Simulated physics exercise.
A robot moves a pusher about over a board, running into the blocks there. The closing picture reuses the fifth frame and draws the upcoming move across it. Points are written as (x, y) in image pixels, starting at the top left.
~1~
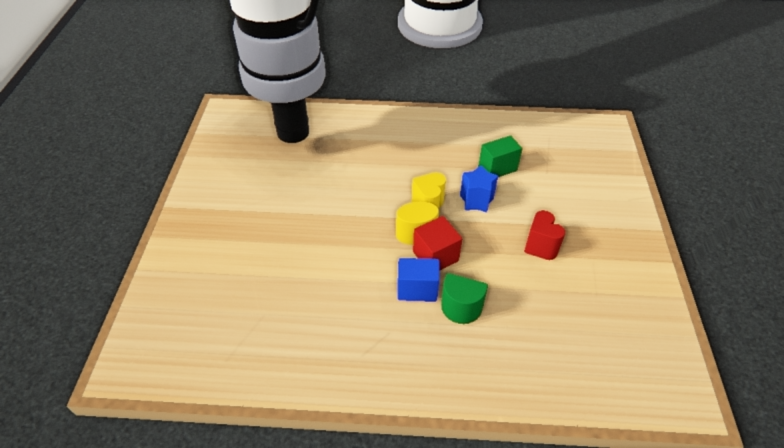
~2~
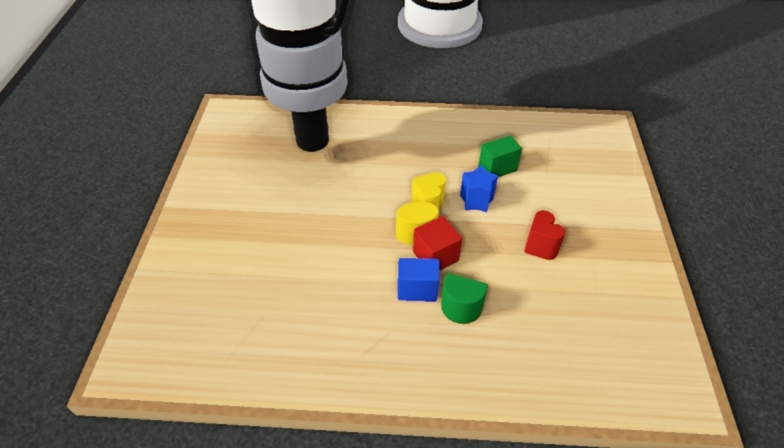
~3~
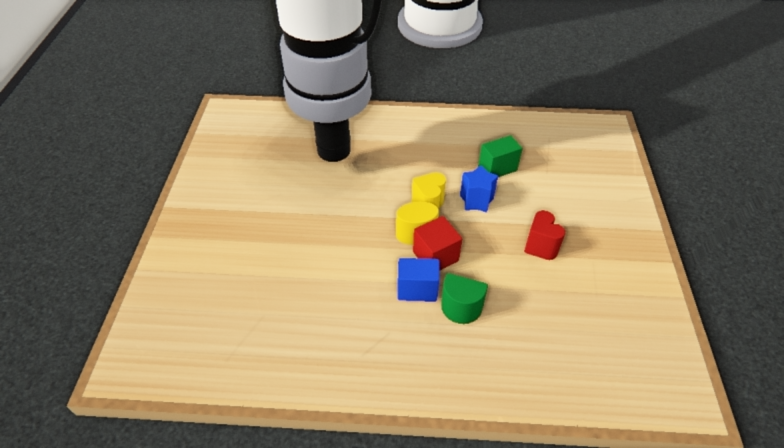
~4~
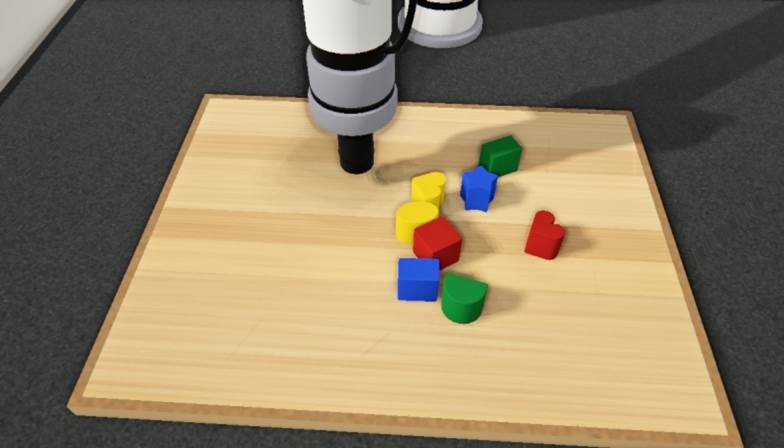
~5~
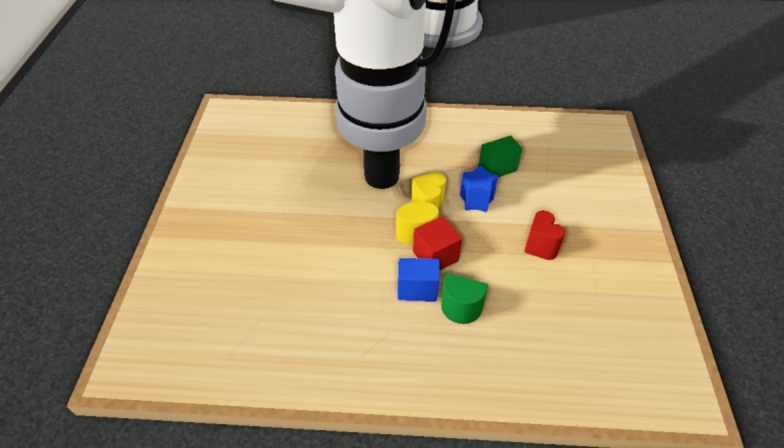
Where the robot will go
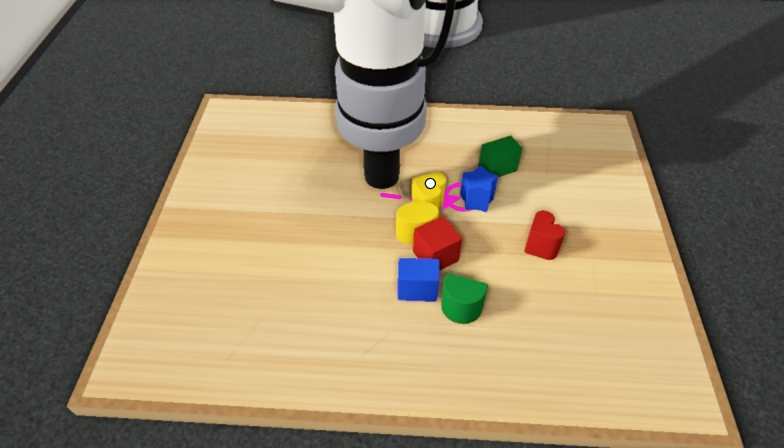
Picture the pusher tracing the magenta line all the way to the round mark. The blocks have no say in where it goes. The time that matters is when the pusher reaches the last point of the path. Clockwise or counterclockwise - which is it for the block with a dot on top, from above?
Rotates clockwise.
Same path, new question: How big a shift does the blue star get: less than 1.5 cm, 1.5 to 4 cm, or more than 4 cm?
Of the three bands, it's 1.5 to 4 cm.
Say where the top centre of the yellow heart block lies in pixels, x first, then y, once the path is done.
The middle of its upper face should be somewhere near (478, 198).
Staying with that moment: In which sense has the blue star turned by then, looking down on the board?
Looking down: Anticlockwise.
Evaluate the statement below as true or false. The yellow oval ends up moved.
The statement is false.
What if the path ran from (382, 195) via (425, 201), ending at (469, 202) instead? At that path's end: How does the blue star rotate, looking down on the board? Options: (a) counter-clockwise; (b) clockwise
a.
Drawn move, from (382, 195) through (409, 199) and (437, 202) to (463, 197); the dot is on the yellow heart block.
The first path, step by step. Halfway along, pusher (424, 183); yellow heart block (457, 191), turned 15° clockwise; blue star (484, 179), turned 15° anticlockwise.
At the end, pusher (465, 180); yellow oval still; yellow heart block (478, 198), turned 75° clockwise; blue star (497, 180), turned 45° anticlockwise.
